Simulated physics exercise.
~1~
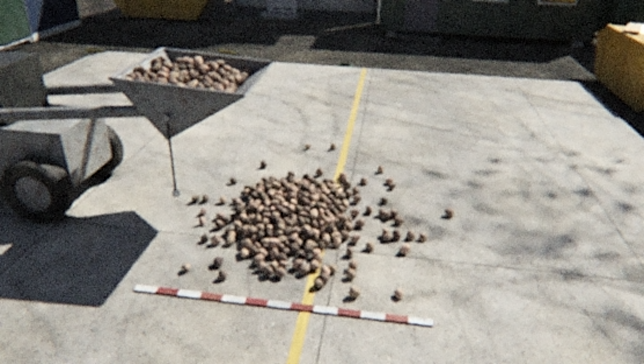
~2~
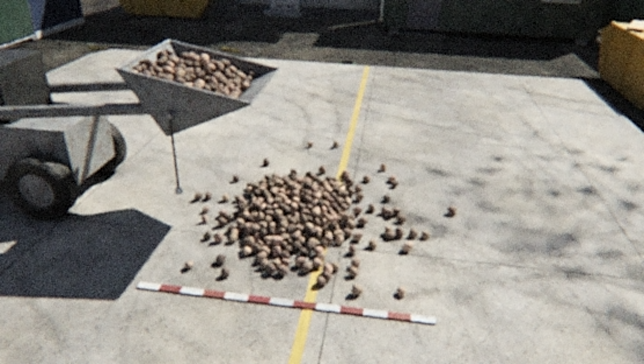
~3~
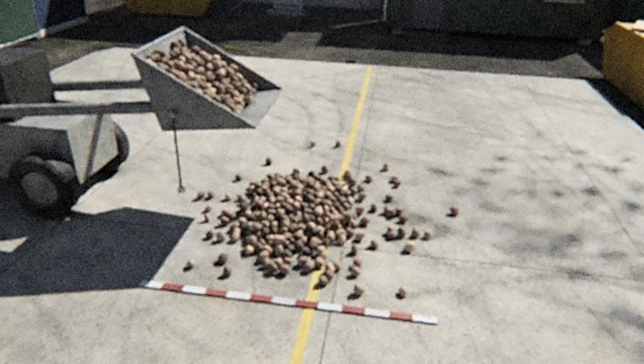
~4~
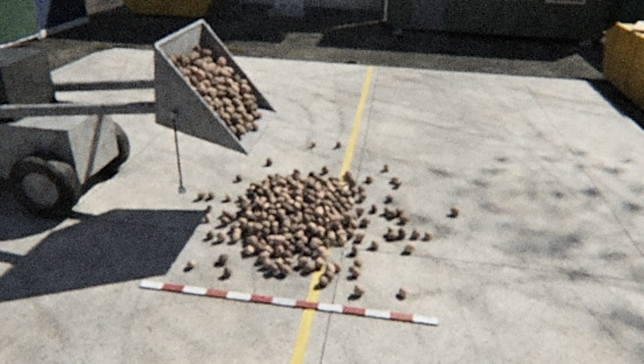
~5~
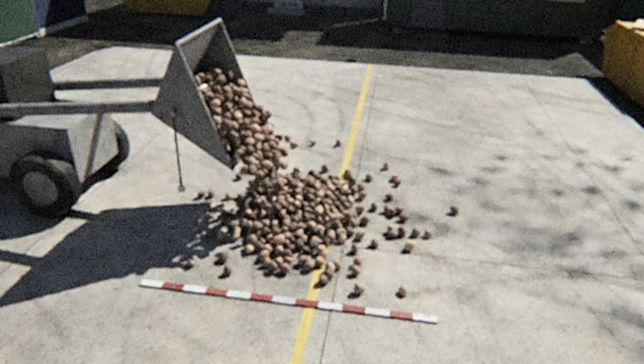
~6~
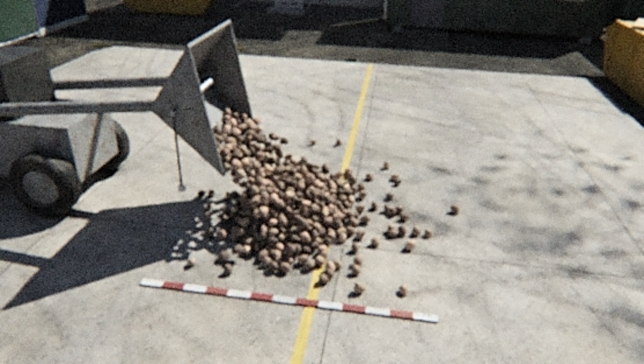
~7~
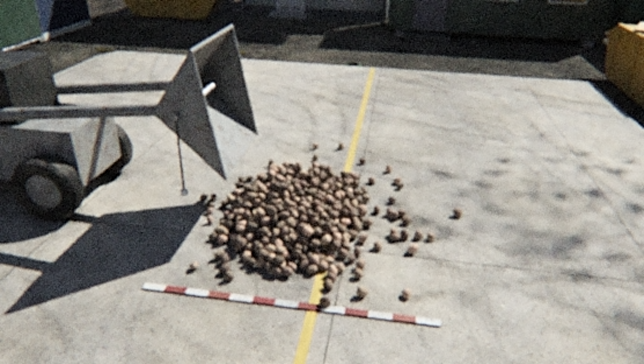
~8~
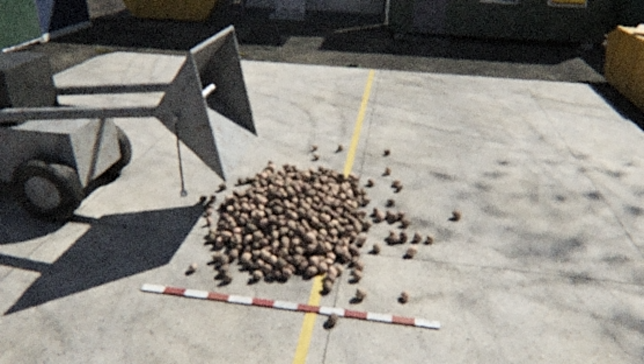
We see a grey loader at left tip its bucket of brown cobbles onto a loose pile beside a yellow line and a red and white striped bar; the stones slide out and spread slightly rightward, leaving a larger heap below the empty, still bucket.
